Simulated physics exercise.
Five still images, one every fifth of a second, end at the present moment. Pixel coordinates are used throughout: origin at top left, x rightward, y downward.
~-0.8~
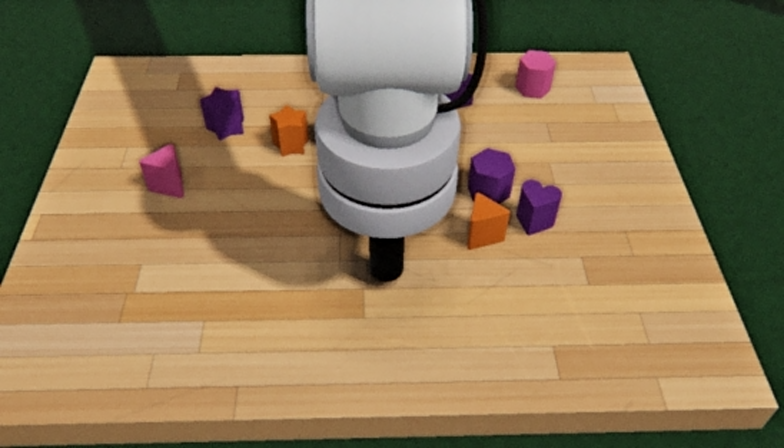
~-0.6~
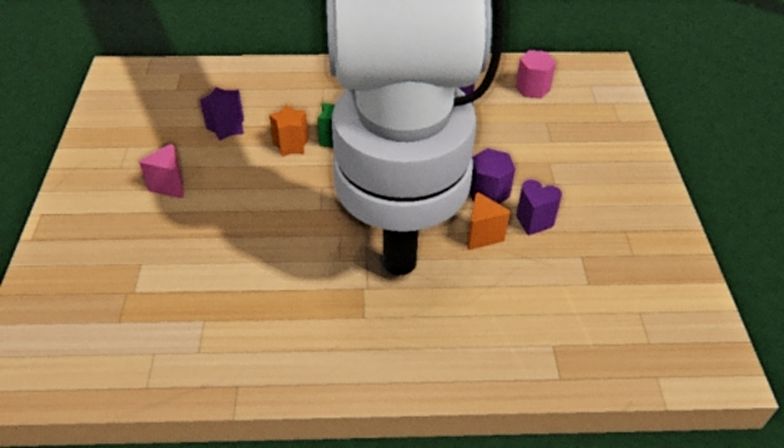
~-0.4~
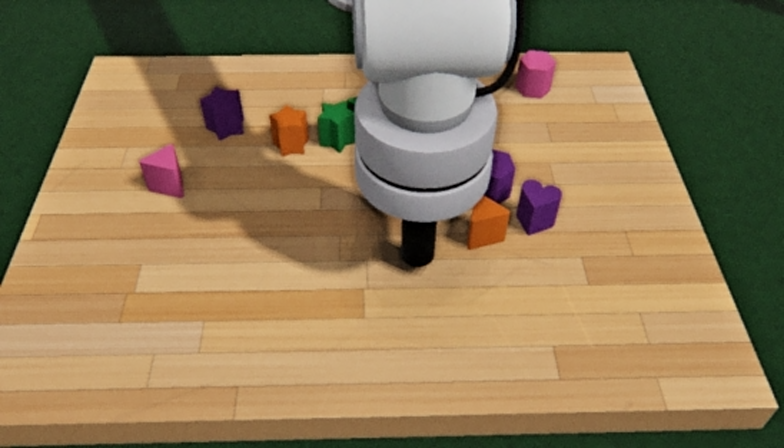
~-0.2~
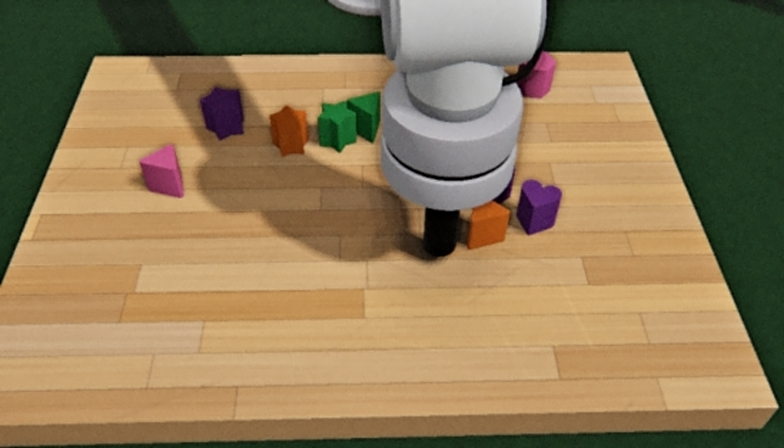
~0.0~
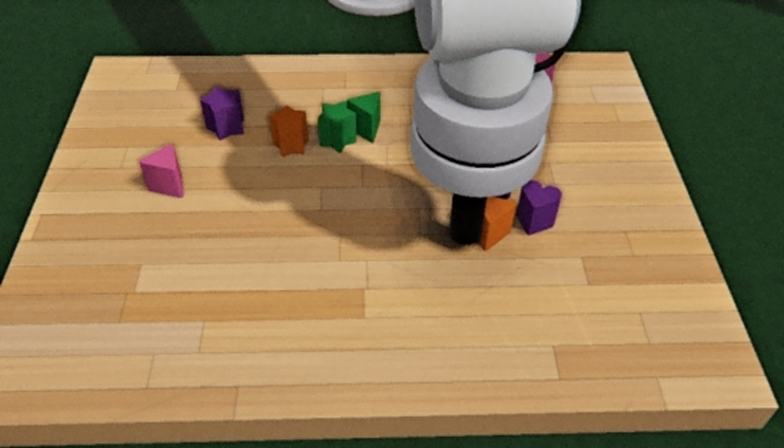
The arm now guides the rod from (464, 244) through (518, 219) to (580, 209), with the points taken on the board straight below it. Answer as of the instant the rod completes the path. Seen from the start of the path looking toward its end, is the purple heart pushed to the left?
In short: No.
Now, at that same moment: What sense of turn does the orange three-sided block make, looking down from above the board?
Rotation: Counter-clockwise.
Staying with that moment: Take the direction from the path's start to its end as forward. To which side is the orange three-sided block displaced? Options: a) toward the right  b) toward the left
Answer: B.
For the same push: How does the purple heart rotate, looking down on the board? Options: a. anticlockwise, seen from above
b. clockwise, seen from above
Answer: B.
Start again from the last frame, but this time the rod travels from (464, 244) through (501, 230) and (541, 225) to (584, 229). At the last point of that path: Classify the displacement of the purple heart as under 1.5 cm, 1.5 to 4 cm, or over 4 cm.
Over 4 cm.
On the path given first. One third of the way, rod at (502, 215); orange three-sided block at (530, 188), turned 15° anticlockwise; purple heart at (564, 185), turned 30° clockwise.
Two thirds of the way, rod at (541, 203); orange three-sided block at (559, 168), turned 25° anticlockwise; purple heart at (583, 185), turned 40° clockwise.
At the end, rod at (583, 198); purple hexagonal block unmoved; orange three-sided block at (573, 161), turned 75° anticlockwise; purple heart at (621, 186), turned 40° clockwise.
